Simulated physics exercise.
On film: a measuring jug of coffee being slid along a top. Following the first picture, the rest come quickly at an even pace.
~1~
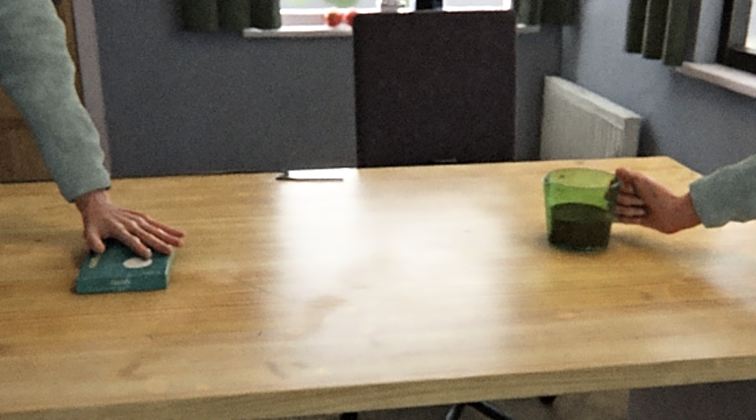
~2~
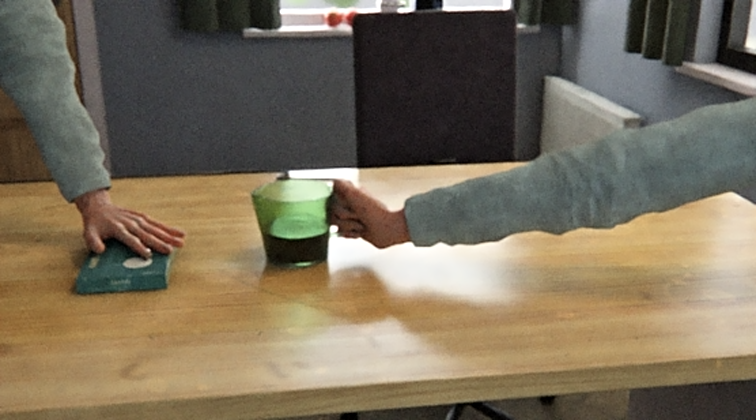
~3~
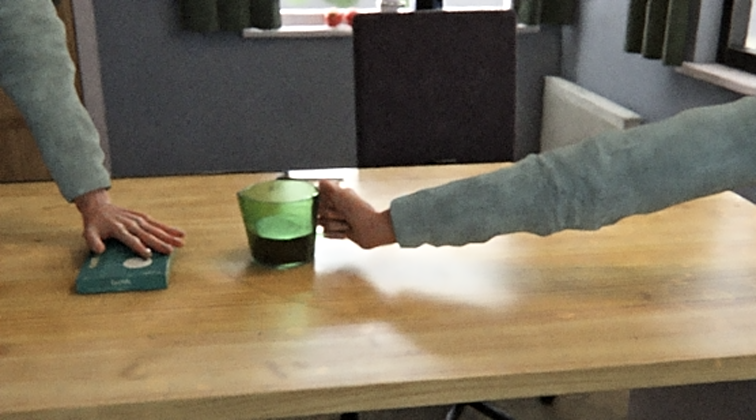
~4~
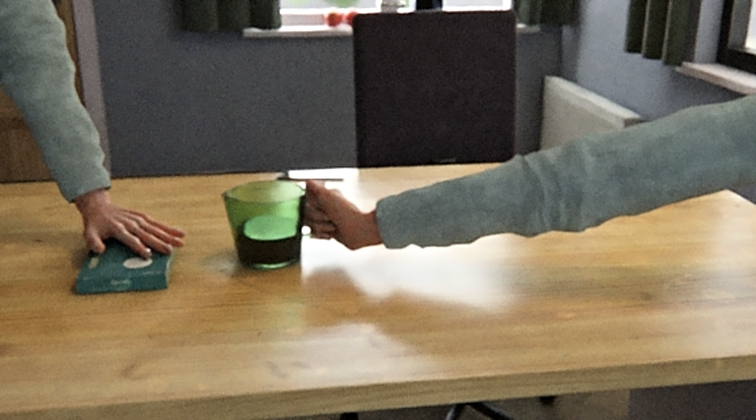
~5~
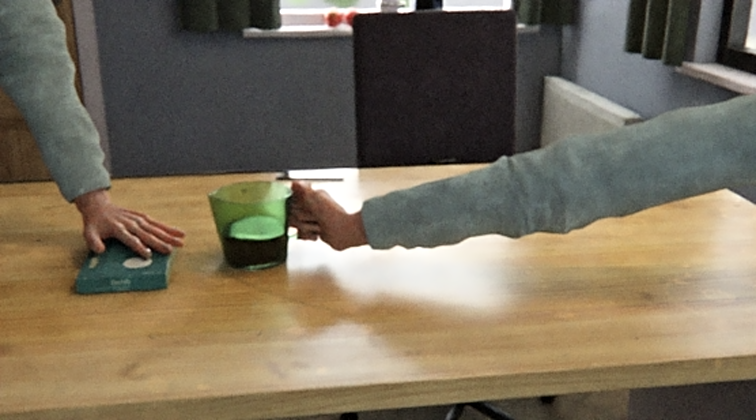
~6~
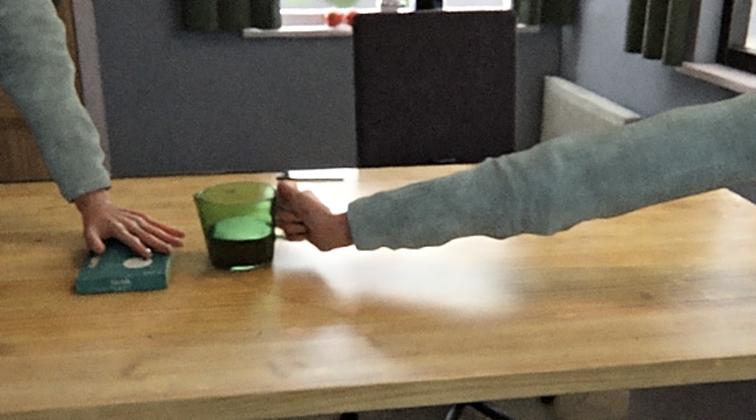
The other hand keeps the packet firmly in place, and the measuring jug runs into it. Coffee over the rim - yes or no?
No.
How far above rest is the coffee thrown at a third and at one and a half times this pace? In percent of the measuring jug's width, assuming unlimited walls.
It climbs to 5 per cent first and to 30 per cent second.
Soon after, the measuring jug meets the packet.
Later, the coffee surges up the wall; the wave climbs under half way to the rim.
In the end, the measuring jug stands at the packet; nothing has left it.
